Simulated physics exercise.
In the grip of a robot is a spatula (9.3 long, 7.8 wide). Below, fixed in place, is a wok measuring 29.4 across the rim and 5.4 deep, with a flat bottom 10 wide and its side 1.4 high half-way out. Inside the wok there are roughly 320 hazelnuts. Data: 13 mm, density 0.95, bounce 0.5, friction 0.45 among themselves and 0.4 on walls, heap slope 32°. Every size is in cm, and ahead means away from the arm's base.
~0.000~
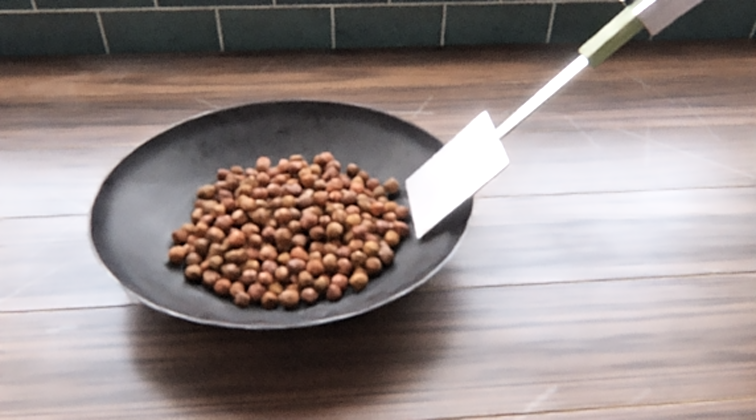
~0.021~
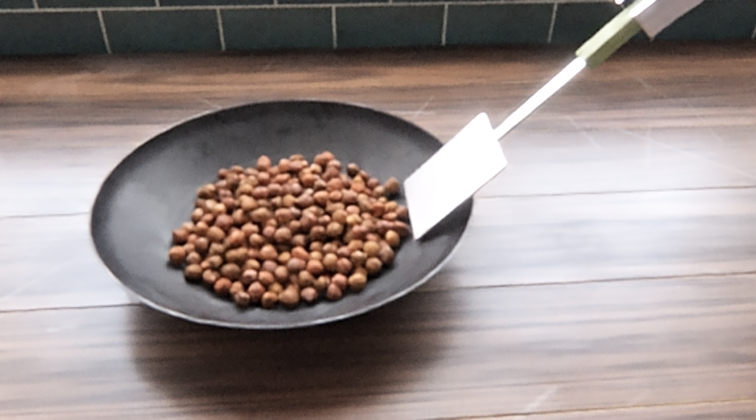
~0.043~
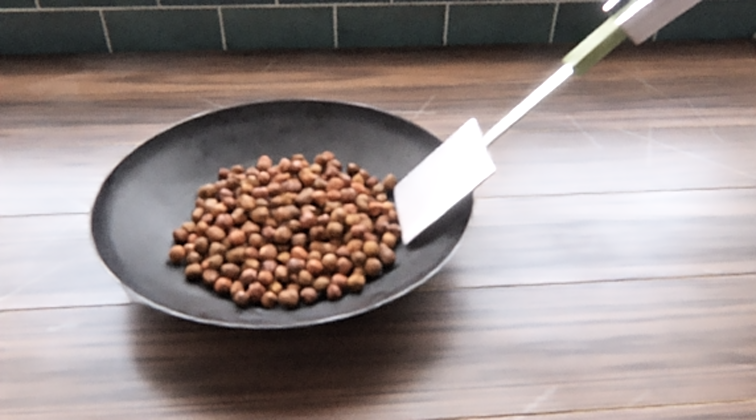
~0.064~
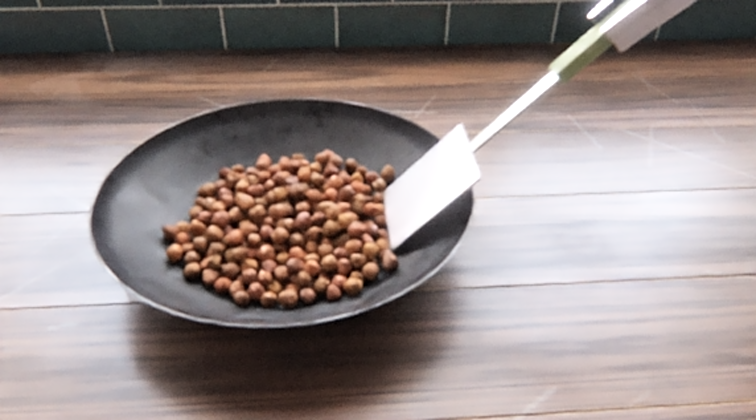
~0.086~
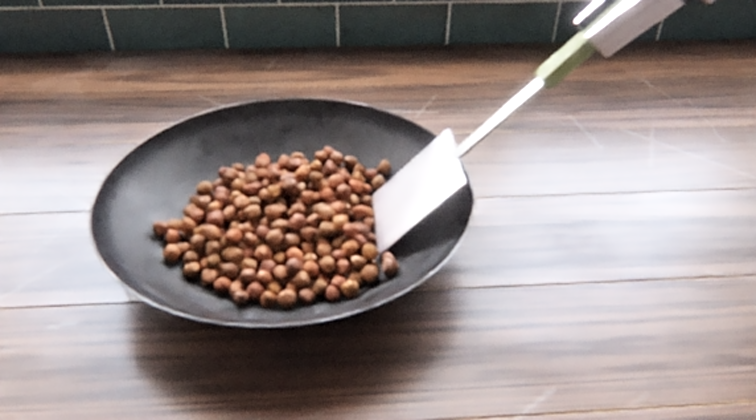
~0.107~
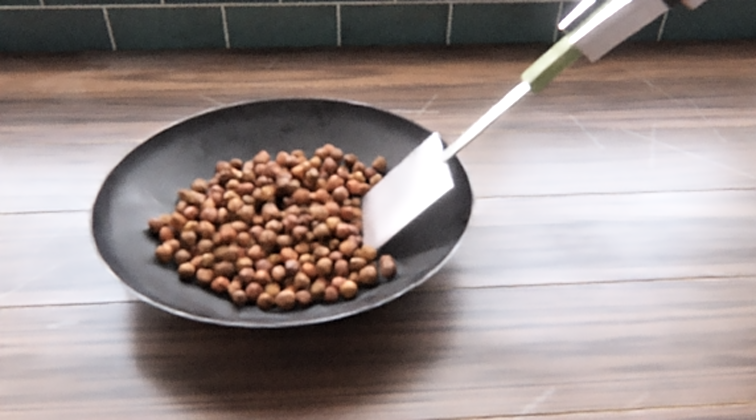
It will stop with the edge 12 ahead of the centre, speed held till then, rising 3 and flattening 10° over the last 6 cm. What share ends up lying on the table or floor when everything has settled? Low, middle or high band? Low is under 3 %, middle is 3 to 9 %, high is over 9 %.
High band.
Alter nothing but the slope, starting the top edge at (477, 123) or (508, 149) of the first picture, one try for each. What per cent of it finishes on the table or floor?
Some 25 and 25 per cent.
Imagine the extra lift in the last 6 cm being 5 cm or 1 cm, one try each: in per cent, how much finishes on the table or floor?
Result, in order: Approx. 20 % and 20 %.
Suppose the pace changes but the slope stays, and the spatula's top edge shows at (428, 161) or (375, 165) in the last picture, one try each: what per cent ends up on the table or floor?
25 % and 40 %.
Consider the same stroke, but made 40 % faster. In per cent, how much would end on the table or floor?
About 30 in a hundred.
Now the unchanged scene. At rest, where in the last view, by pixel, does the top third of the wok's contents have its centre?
Centre: Roughly (204, 210).
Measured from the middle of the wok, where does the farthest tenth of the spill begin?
Distance: Approx. 40 cm.
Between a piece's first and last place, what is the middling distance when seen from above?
I'd guess close to 4 centimetres.
After 0.25 s, sloping 47°, highest piece 5 above the table; 323 in the wok.
After 0.39 s, sloping 44°, highest piece 6 above the table; 323 in the wok.
After 0.66 s, sloping 37°, highest piece 6 above the table; 251 in the wok, 70 on the table or floor, 2 on the blade or in flight.
After 1.71 s, sloping 37°, highest piece 4 above the table; 251 in the wok, 72 on the table or floor.
At rest, 251 in the wok, 72 on the table or floor. That is 22 % on the table or floor.
